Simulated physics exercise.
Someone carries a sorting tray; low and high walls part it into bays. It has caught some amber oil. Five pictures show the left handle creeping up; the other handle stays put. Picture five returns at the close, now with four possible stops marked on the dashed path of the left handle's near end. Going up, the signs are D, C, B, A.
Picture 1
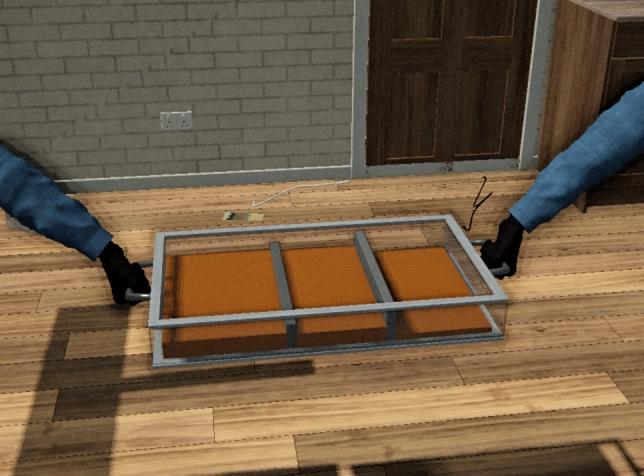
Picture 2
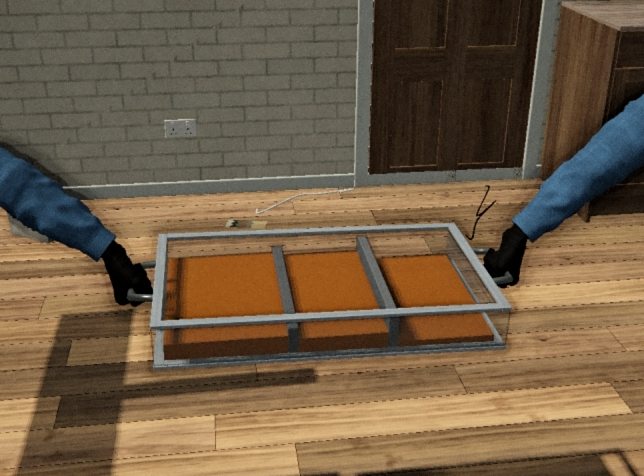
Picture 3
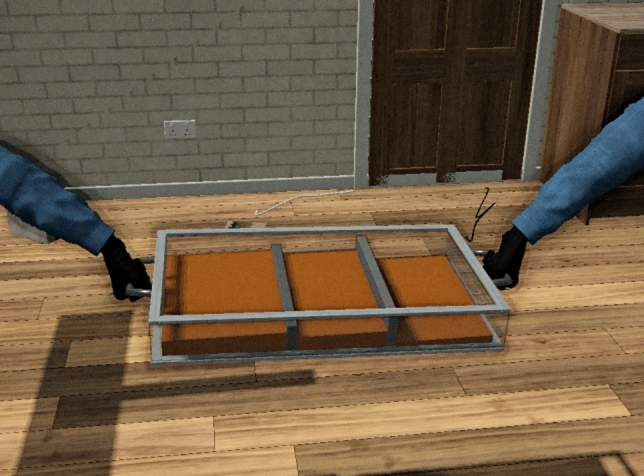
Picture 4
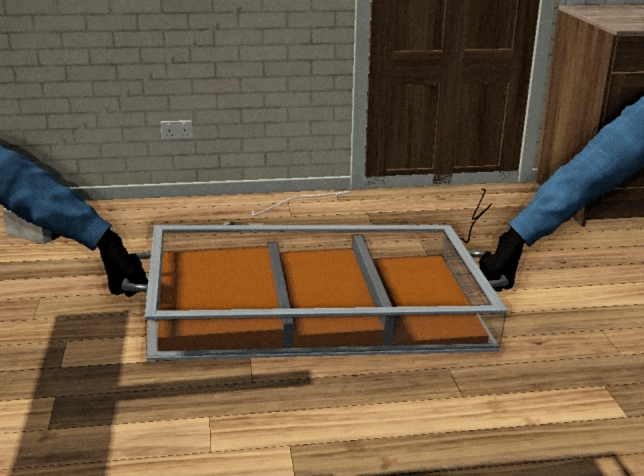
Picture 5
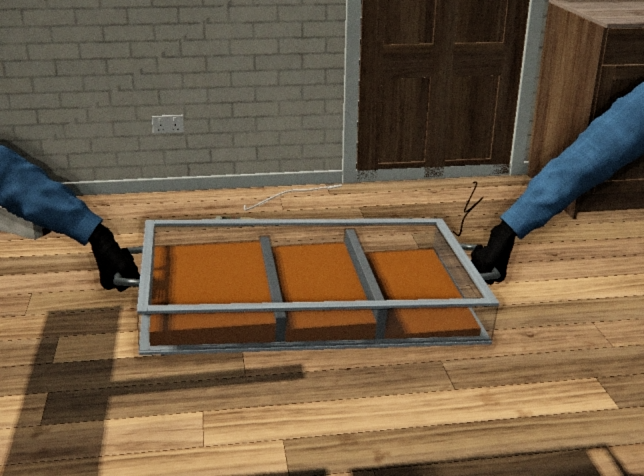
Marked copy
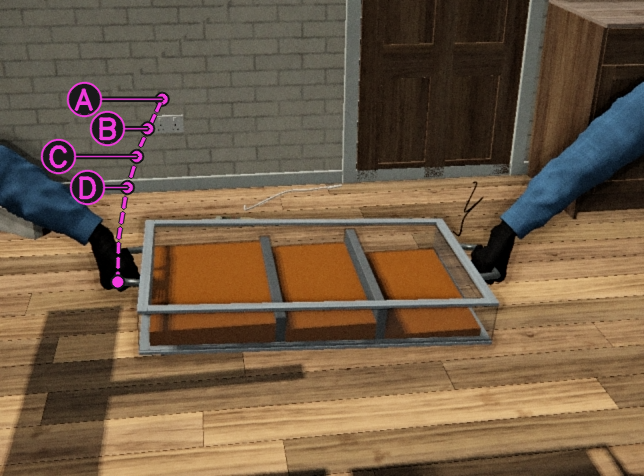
In a room with a pale plank floor, a grey brick wall and a dark wooden door, the view looks down from the front. Two blue-sleeved arms with black gloves, one at each side, grip the handles of a clear, grey-framed tray with amber contents in three bays. The tray tilts very slightly down to the right and shifts a little left, while the view wavers slightly.
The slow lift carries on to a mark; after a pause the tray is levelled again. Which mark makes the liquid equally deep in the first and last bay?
D is best.
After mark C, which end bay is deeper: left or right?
The right one.
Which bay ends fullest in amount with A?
That is the right bay.
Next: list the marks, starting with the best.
The order is D, C, B, A.
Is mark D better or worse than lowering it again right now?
Better.
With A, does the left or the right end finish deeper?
The right one.
On the marked copy, A at (162, 99); B at (147, 128); C at (136, 156); D at (127, 187).
If A is chosen, the right end bay stands much deeper than the other; about 22 % goes over the rim.
If B is chosen, the right end bay stands much deeper than the other; about 6 % goes over the rim.
If C is chosen, the right end bay stands much deeper than the other; nothing spills.
If D is chosen, the two end bays stand about equally deep; nothing spills.
